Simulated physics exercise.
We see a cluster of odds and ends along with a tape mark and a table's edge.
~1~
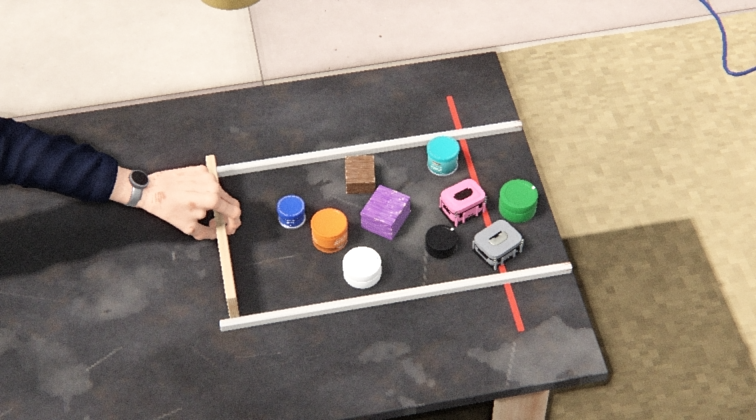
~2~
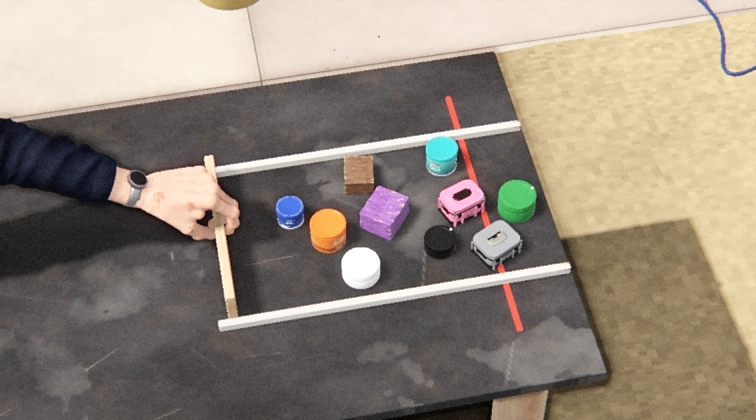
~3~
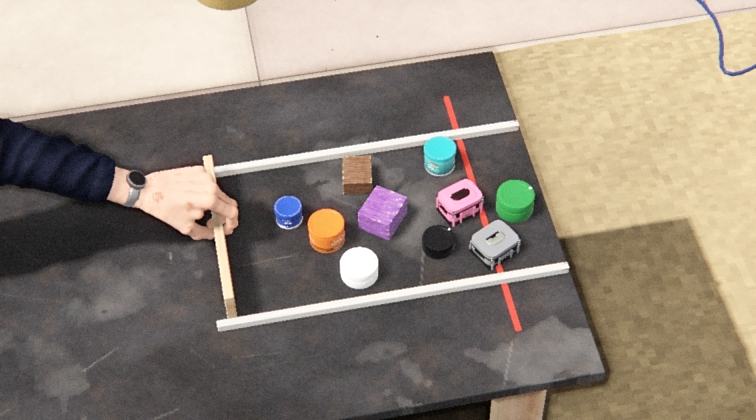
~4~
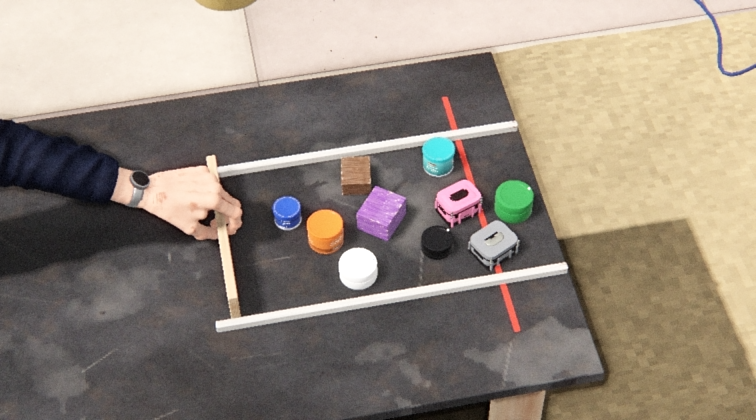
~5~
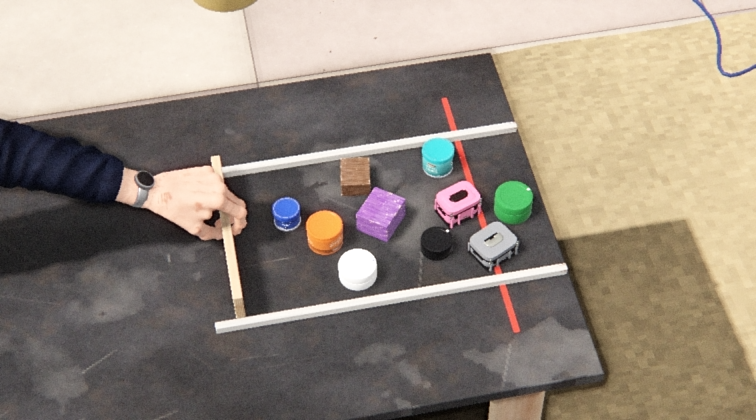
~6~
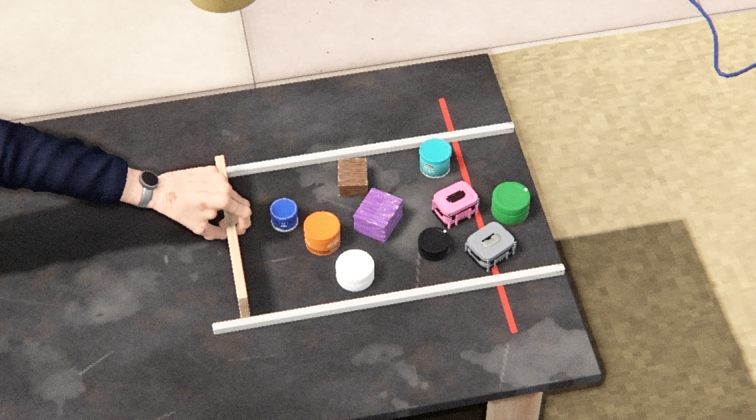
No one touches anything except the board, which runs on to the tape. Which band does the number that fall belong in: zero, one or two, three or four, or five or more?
Well, what drops off the end works out to one or two of them.
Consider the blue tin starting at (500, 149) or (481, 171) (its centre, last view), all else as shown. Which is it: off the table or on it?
Order of tries: Off, on.
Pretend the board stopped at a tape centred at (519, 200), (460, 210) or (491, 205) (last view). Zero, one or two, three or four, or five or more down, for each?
First more than four, then one or two, and lastly three or four.
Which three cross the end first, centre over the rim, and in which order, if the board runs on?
First the green lid, next the grey case, then the pink case.
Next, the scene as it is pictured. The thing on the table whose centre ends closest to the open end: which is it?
Ending up nearest is the pink case.
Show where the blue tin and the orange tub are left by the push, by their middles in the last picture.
Same order as the question: First (481, 177), second (501, 225).
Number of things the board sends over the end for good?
2.
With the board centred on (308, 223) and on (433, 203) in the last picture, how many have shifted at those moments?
In order, the tallies are 2 and 10.
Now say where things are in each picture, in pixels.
Green lid (518, 201); grey case (498, 245); pink case (463, 202); board (222, 235); tape (483, 206), in the first frame.
Grey case (496, 245); orange tub (328, 231), in the second frame.
Pink case (460, 203); turquoise tin (440, 157), in the third frame.
Green lid (514, 202); purple block (382, 214), in the fourth frame.
Grey case (493, 246); white lid (358, 270), in the fifth frame.
Green lid (511, 203); grey case (490, 247); pink case (455, 205); board (233, 235); tape (475, 207), in the sixth frame.
Early on, none off yet; green lid at rest near (511, 203); grey case at rest near (490, 247); pink case at rest near (455, 205).
A while later, none off yet; green lid travelled about its own width near (540, 201); grey case travelled about its own width near (531, 246); pink case travelled about its own width near (500, 209).
Finally, the number that fall off is one or two; lost, grey case and green lid.
